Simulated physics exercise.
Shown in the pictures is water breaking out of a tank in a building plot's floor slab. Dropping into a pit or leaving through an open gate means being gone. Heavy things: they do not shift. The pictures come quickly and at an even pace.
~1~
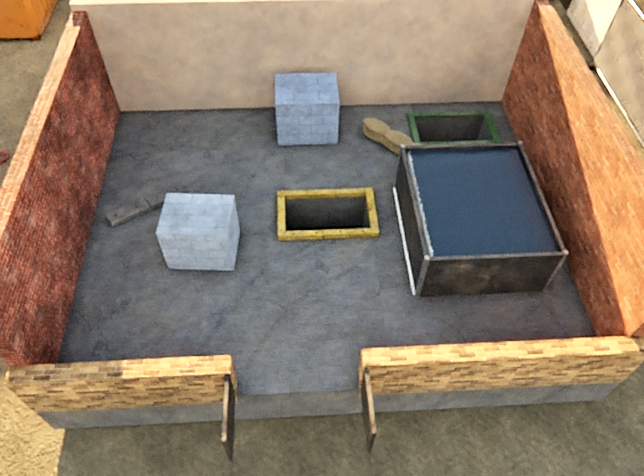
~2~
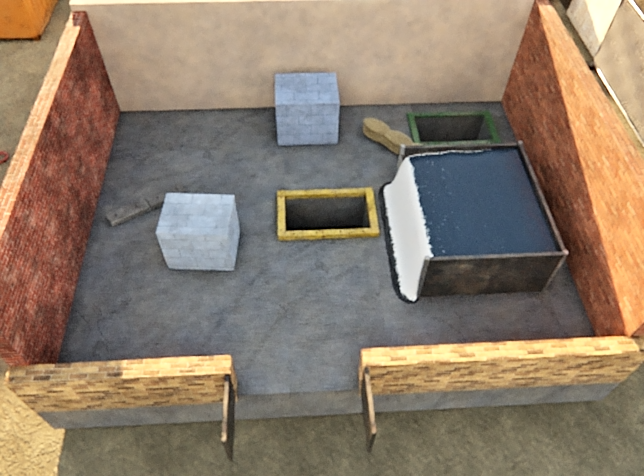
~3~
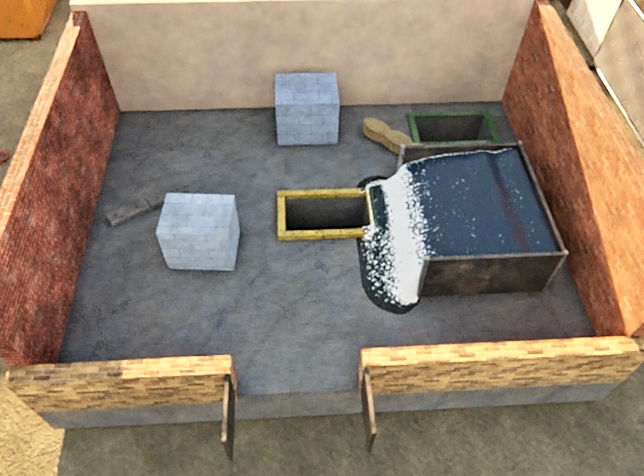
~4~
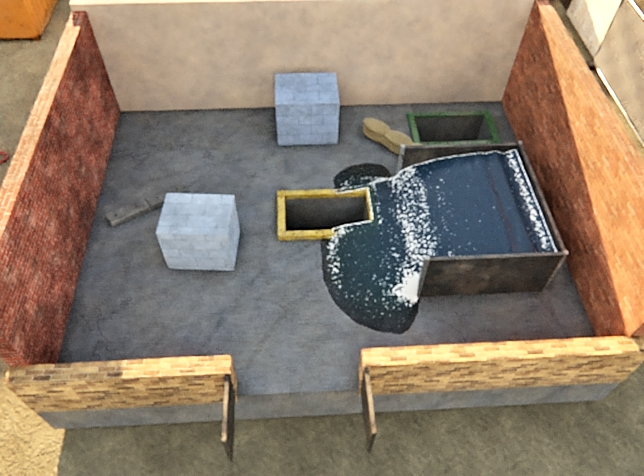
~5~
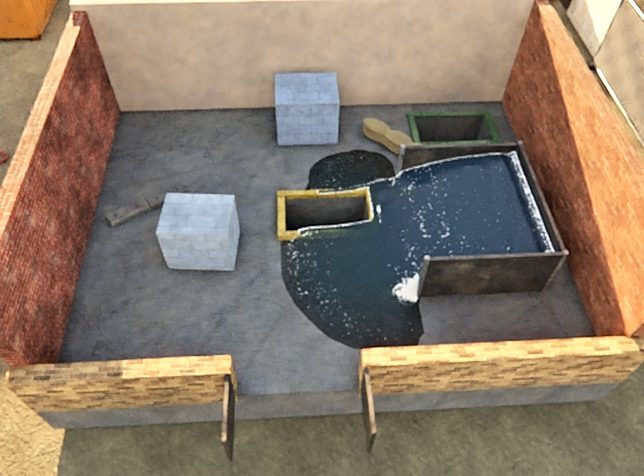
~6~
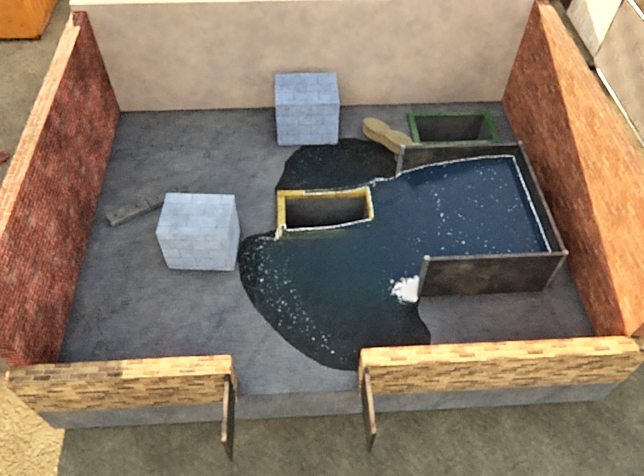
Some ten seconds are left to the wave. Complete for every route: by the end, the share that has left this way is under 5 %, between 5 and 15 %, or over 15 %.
By the end, the share via the gate is between 5 and 15 %; the share via the yellow pit is over 15 %; the share via the green pit is under 5 %.
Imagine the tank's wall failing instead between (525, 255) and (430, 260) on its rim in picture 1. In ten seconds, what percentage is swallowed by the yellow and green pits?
Yellow 0 %, green 12 %.
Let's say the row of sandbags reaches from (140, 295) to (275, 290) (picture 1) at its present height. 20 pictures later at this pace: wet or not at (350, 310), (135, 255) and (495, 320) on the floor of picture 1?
Spot one gets soaked, spot two gets soaked, spot three stays bare.
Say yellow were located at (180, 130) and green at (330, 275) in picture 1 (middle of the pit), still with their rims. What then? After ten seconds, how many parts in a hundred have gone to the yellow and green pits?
The yellow pit receives 10 per cent and the green pit 30 per cent.
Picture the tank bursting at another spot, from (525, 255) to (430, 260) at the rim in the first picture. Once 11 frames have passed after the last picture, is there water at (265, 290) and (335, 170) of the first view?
In order: Swamped and spared.
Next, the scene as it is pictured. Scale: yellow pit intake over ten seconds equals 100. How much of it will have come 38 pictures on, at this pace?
My estimate: Close to 100 per cent.
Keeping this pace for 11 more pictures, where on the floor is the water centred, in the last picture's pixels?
Roughly at (330, 252).
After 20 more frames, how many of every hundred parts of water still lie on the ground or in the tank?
Result: Close to 72 %.
A moment on, water covers 45 % of the floor; the gate 1 %, the yellow pit 13 %, the green pit 0 %.
Next, water covers 60 % of the floor; the gate 3 %, the yellow pit 19 %, the green pit 0 %.
Then, water covers 70 % of the floor; the gate 6 %, the yellow pit 21 %, the green pit 0 %.
Later, water covers 80 % of the floor; the gate 9 %, the yellow pit 21 %, the green pit 0 %.
In the end, water covers 85 % of the floor; the gate 13 %, the yellow pit 22 %, the green pit 1 %.
